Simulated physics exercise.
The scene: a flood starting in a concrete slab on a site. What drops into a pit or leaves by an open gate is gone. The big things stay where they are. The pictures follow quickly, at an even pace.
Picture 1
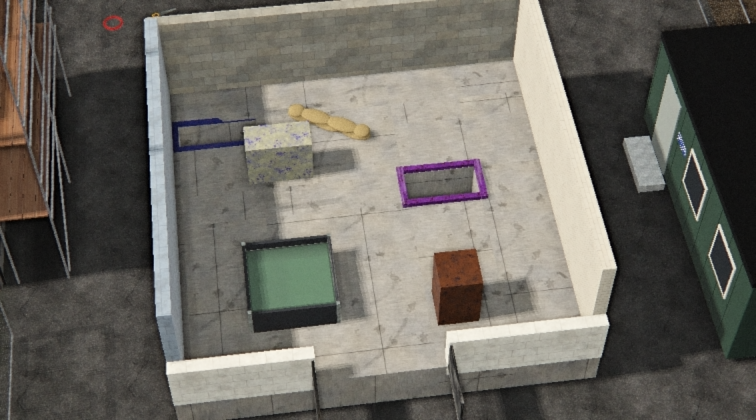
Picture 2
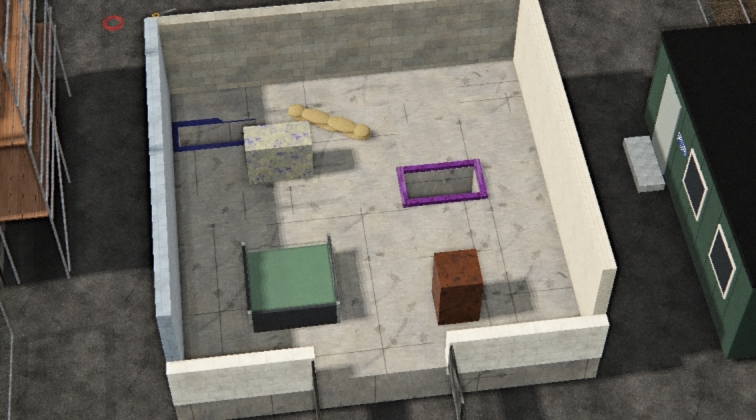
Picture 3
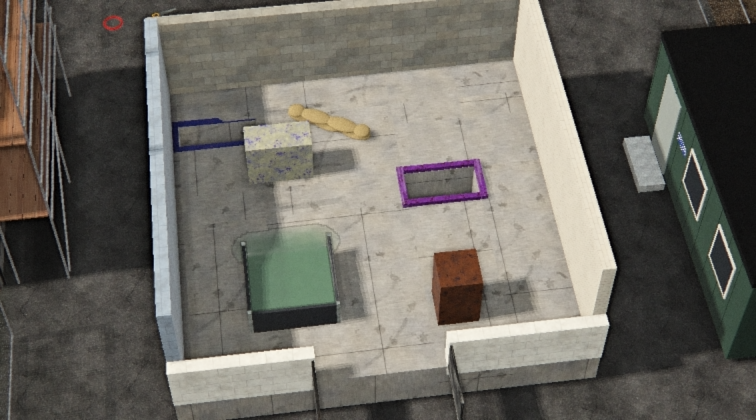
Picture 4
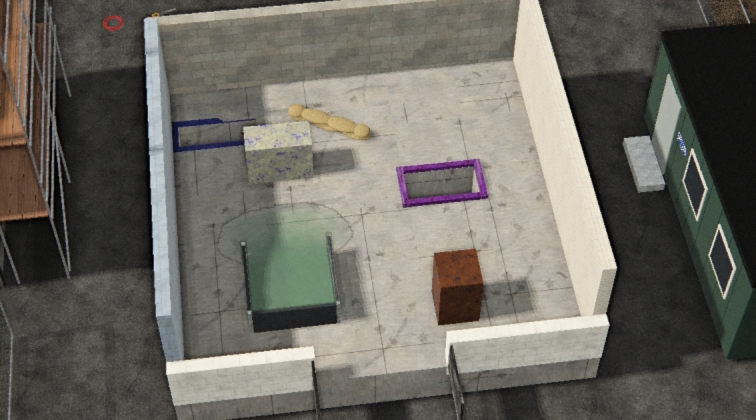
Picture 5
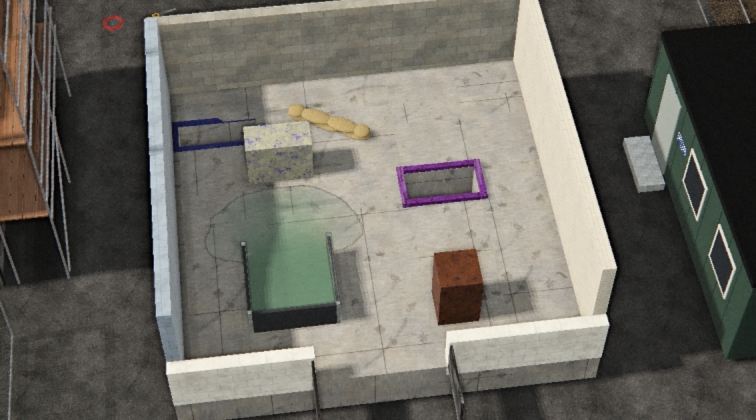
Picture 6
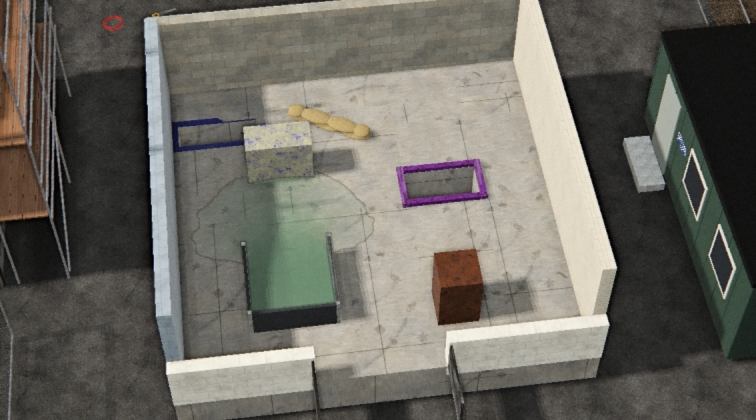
In the video, a green-filled tank stands in a walled concrete yard among scattered objects; its far side opens, and water pours out, spreading across the slab in a widening pale green sheet to the speckled block.
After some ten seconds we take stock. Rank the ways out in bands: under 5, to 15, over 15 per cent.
The gate takes under 5 %; the purple pit takes under 5 %; the blue pit takes over 15 %.
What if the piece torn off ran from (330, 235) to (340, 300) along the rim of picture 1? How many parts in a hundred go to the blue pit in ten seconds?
Parts in a hundred: Blue 0.
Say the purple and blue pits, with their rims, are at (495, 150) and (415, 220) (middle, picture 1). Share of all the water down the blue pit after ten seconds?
Parts in a hundred: Blue 10.
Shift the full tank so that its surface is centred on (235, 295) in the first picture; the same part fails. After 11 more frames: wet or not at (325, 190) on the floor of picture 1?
At that place: Flooded.
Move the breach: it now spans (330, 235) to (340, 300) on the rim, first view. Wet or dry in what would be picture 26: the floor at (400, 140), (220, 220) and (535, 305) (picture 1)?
In that order: No water, no water, under water.
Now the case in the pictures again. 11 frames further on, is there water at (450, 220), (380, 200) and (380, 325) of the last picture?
As listed: Free of water, covered, not flooded.
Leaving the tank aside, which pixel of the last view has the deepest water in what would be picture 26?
At about (177, 213).
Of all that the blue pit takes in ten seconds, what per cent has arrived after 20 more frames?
Roughly 45 per cent.
A moment on, water covers 20 % of the floor; the gate 0 %, the purple pit 0 %, the blue pit 0 %.
Next, water covers 25 % of the floor; the gate 0 %, the purple pit 0 %, the blue pit 4 %.
Then, water covers 35 % of the floor; the gate 0 %, the purple pit 0 %, the blue pit 14 %.
Later, water covers 45 % of the floor; the gate 0 %, the purple pit 0 %, the blue pit 24 %.
In the end, water covers 50 % of the floor; the gate 2 %, the purple pit 0 %, the blue pit 31 %.
